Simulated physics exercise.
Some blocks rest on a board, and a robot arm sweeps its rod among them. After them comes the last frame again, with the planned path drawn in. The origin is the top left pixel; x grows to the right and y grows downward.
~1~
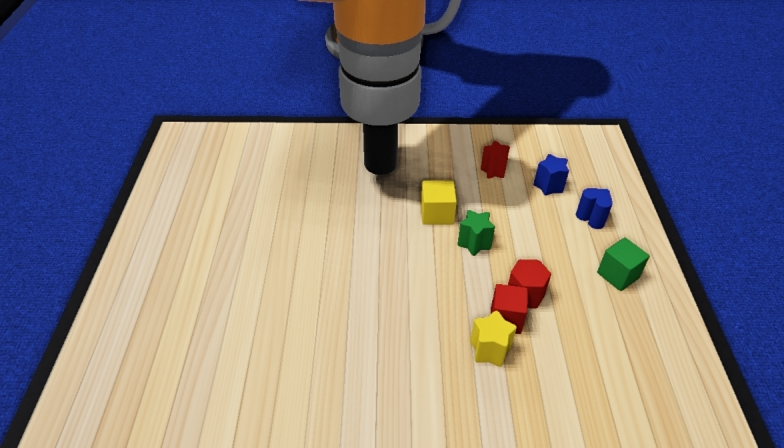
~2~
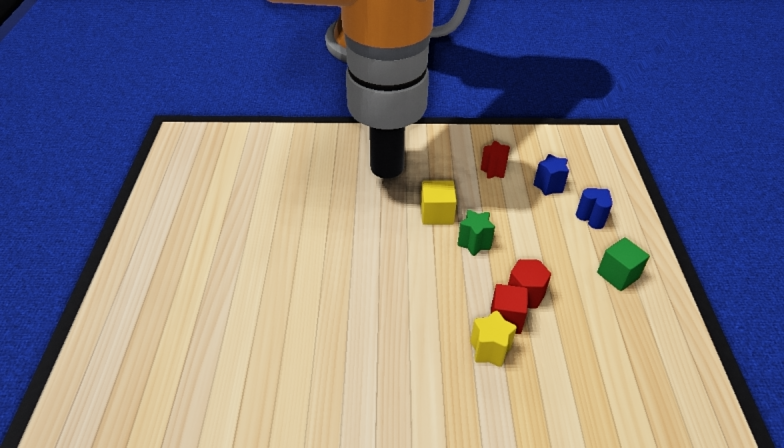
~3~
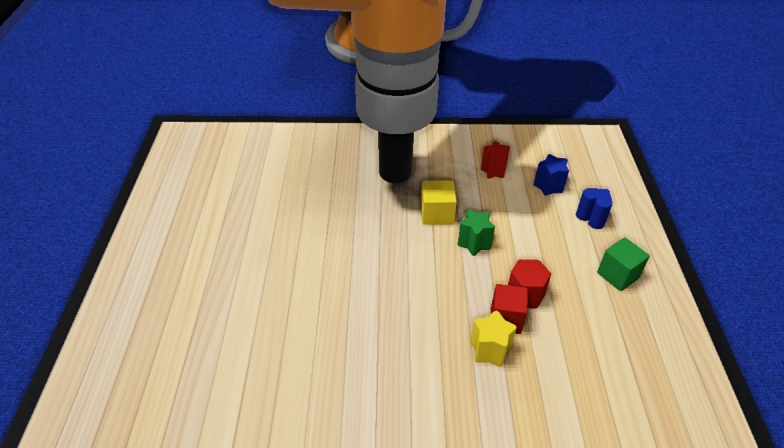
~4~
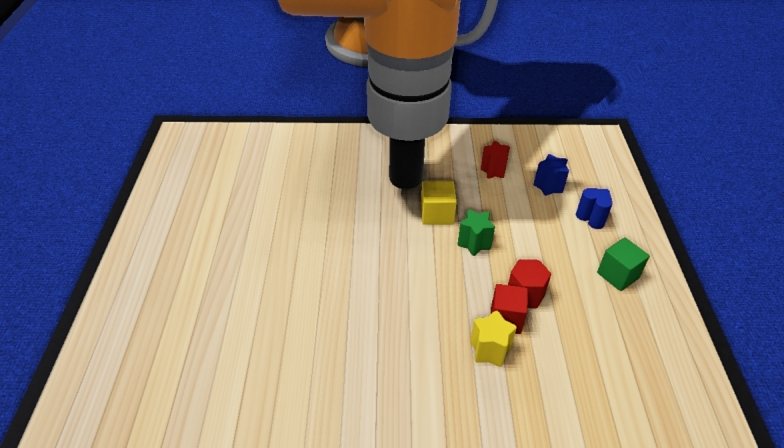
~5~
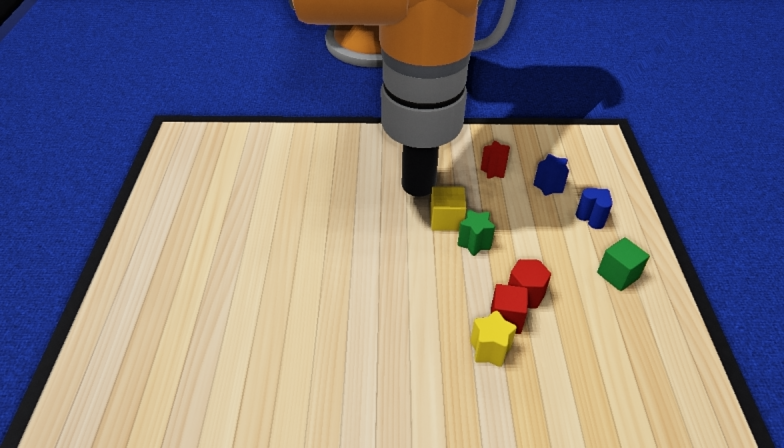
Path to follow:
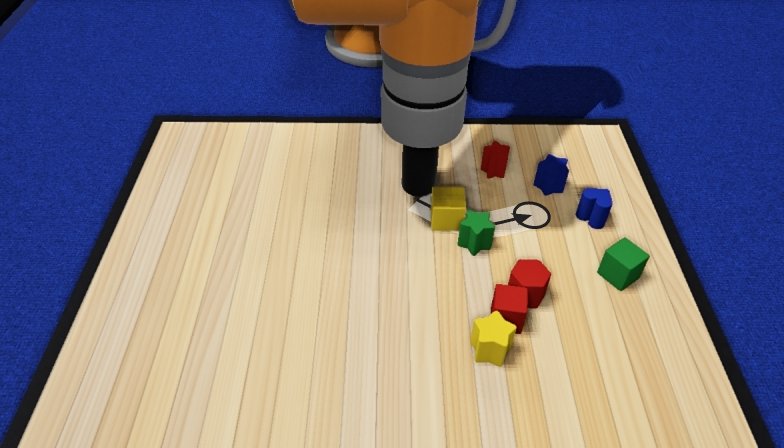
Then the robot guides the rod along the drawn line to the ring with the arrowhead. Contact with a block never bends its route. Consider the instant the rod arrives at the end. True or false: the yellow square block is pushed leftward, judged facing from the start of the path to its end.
The claim does not hold.
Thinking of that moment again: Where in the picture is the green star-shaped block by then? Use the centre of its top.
At roughly (513, 250).
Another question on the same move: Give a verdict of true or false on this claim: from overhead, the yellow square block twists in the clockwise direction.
True - the claim holds.
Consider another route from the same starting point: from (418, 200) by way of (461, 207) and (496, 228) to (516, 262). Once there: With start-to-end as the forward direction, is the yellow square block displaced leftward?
The answer is no.
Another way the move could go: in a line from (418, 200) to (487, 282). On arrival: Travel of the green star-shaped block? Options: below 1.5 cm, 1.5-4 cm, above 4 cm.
Result: Over 4 cm.
The line goes from (418, 200) through (453, 218) and (493, 224) to (532, 215).
What follows on the original path. One third of the way, rod at (455, 204); yellow square block at (489, 215); green star-shaped block at (500, 239), turned 65° clockwise.
Two thirds of the way, rod at (496, 210); yellow square block at (522, 226), turned 35° clockwise; green star-shaped block at (513, 250), turned 90° clockwise; red hexagon at (533, 275).
At the end, rod at (535, 201); yellow square block at (527, 226), turned 50° clockwise; green star-shaped block at (513, 250), turned 90° clockwise; red hexagon at (532, 275); blue star-shaped block unmoved.
